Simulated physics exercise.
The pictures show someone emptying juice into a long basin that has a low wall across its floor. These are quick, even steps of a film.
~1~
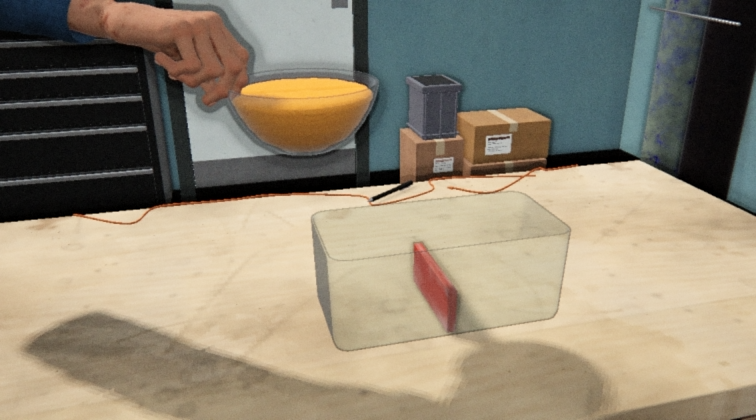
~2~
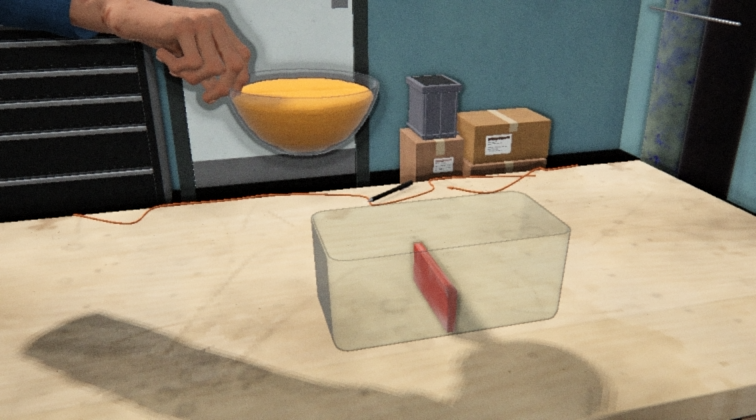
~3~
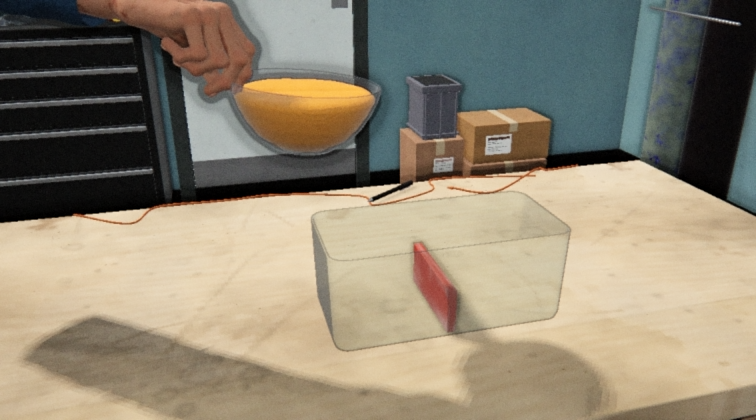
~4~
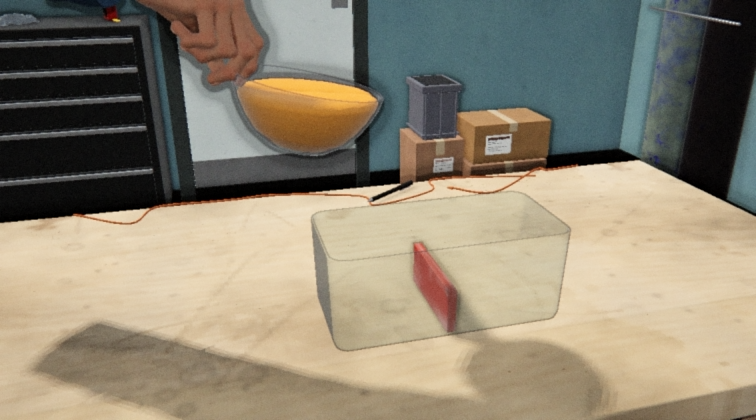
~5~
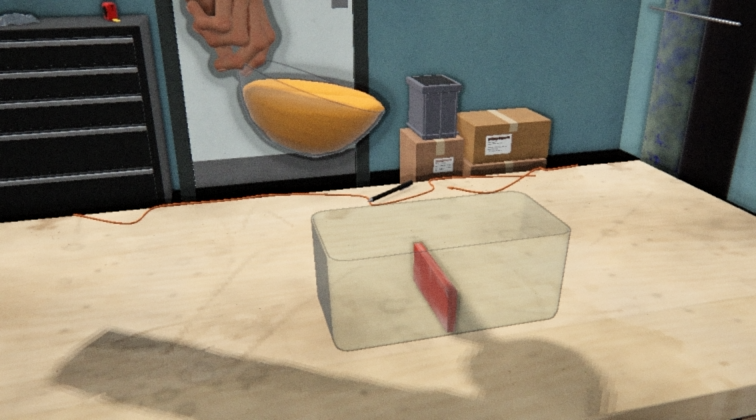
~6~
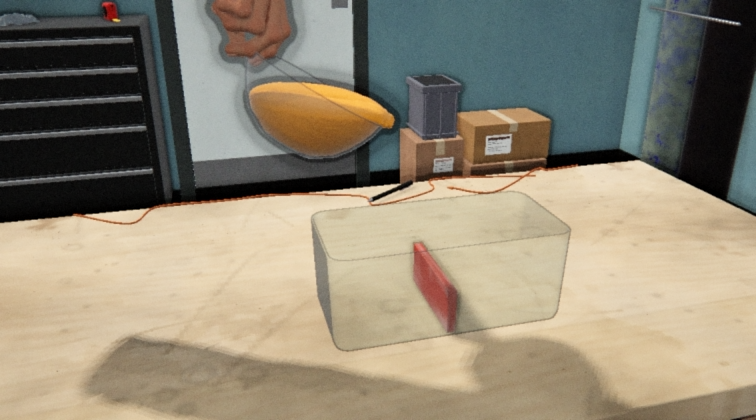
Hand tilting a clear bowl of orange juice rightward above a long transparent basin with a low red wall across its floor.
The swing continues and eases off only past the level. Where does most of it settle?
The left-hand section gets the most.
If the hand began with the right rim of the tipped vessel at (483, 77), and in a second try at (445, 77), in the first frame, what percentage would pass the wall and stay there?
The first gives 80 %, the second 80 %.
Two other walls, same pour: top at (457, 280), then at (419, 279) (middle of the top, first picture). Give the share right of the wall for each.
Near 25 % and 50 %.
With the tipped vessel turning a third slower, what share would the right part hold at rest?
Roughly 35 in a hundred.
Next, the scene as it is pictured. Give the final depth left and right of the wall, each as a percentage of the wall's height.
Left: 50 %. Right: 20 %.
A moment on, the tilt is 93° and 10 per cent is still to pour, 31 is left of the wall and 17 right of it.
Next, the tilt is 101° and 0 per cent is still to pour, 71 is left of the wall and 22 right of it.
Then the tilt is 101° and 0 per cent is still to pour, 68 is left of the wall and 23 right of it.
Later the tilt is 101° and 0 per cent is still to pour, 68 is left of the wall and 24 right of it.
At rest 68 per cent lies left of the wall, 24 right of it and 8 outside.
